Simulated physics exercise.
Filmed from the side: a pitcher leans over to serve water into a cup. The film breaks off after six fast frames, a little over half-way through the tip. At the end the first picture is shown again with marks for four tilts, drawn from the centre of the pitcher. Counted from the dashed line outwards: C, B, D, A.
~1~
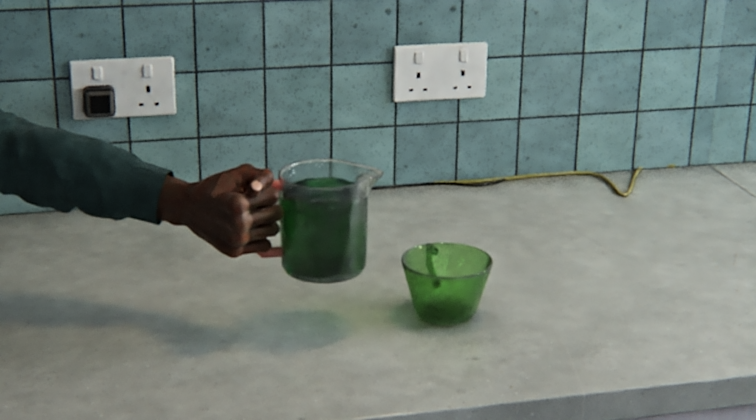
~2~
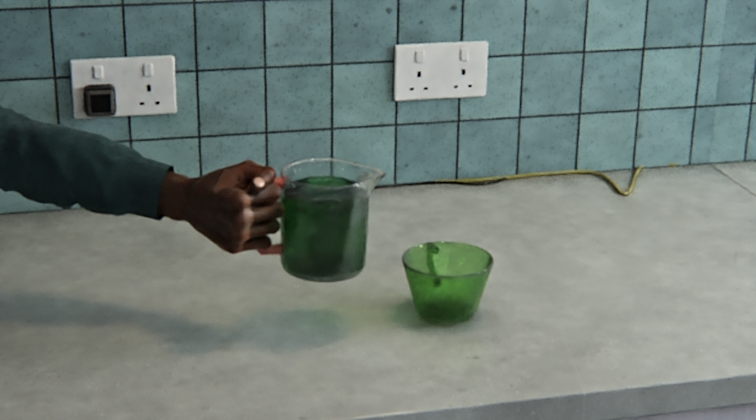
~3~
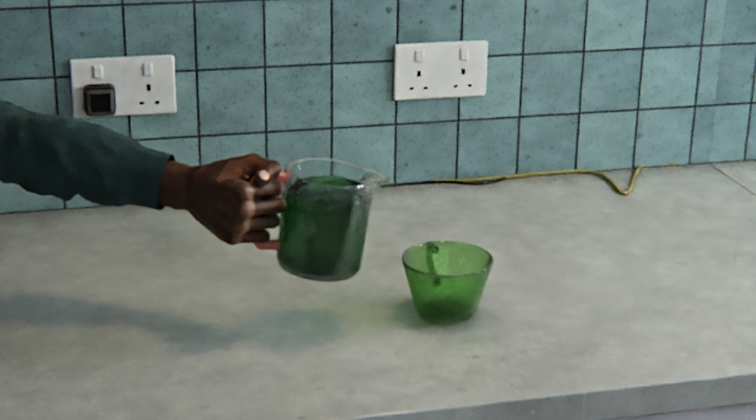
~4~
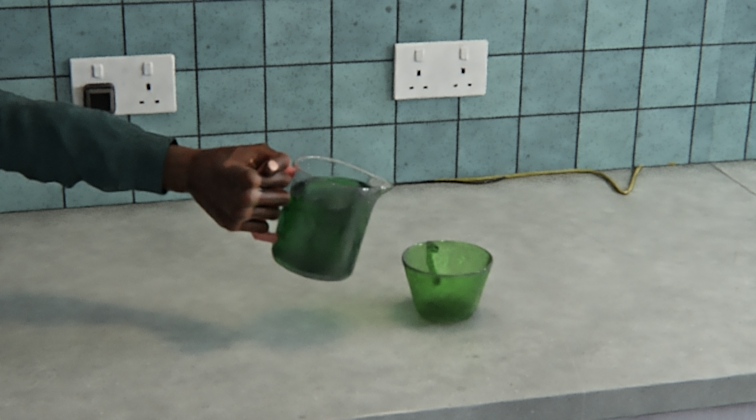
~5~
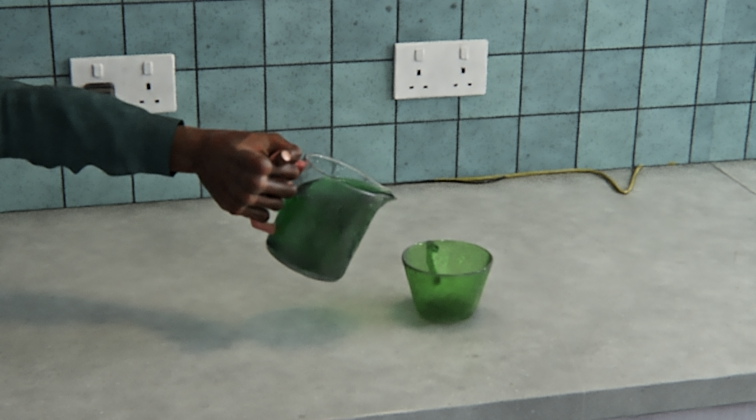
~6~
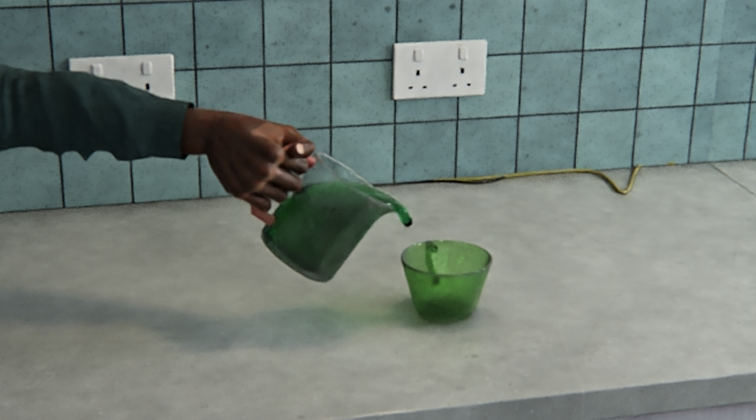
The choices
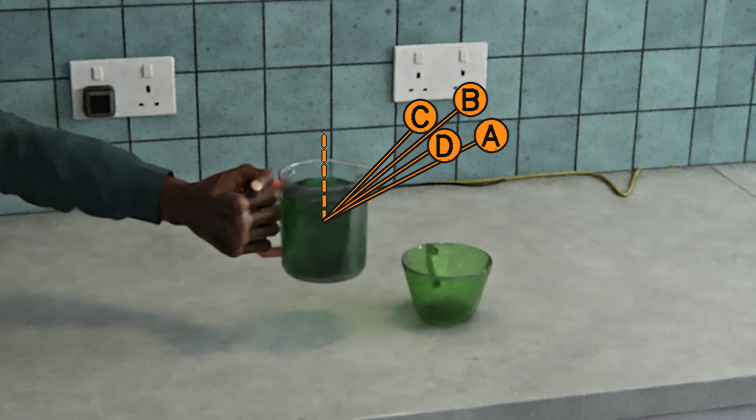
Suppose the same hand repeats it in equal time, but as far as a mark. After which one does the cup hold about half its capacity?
B beats the others.
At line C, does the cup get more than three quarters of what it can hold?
No, less.
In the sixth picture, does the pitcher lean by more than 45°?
No.
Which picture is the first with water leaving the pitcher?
Picture 6.
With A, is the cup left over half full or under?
Over.
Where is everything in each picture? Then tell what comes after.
Upright, lip at (382, 172); rim of the cup round (447, 259); nothing has left yet.
Upright, lip at (384, 173); nothing has left yet.
Tipped about 7°, lip at (387, 178); nothing has left yet.
Tipped about 15°, lip at (392, 186); nothing has left yet.
Tipped about 26°, lip at (395, 197); nothing has left yet.
Tipped about 36°, lip at (396, 210); water is over the lip, down to (405, 222).
On the marked copy, A at (476, 142); B at (457, 110); C at (411, 130); D at (428, 151).
With A, the cup ends with about 82 % of what it can hold; 4 % of the water is spilt.
With B, the cup ends with about 50 % of what it can hold.
With C, the cup ends with about 36 % of what it can hold.
With D, the cup ends with about 68 % of what it can hold.
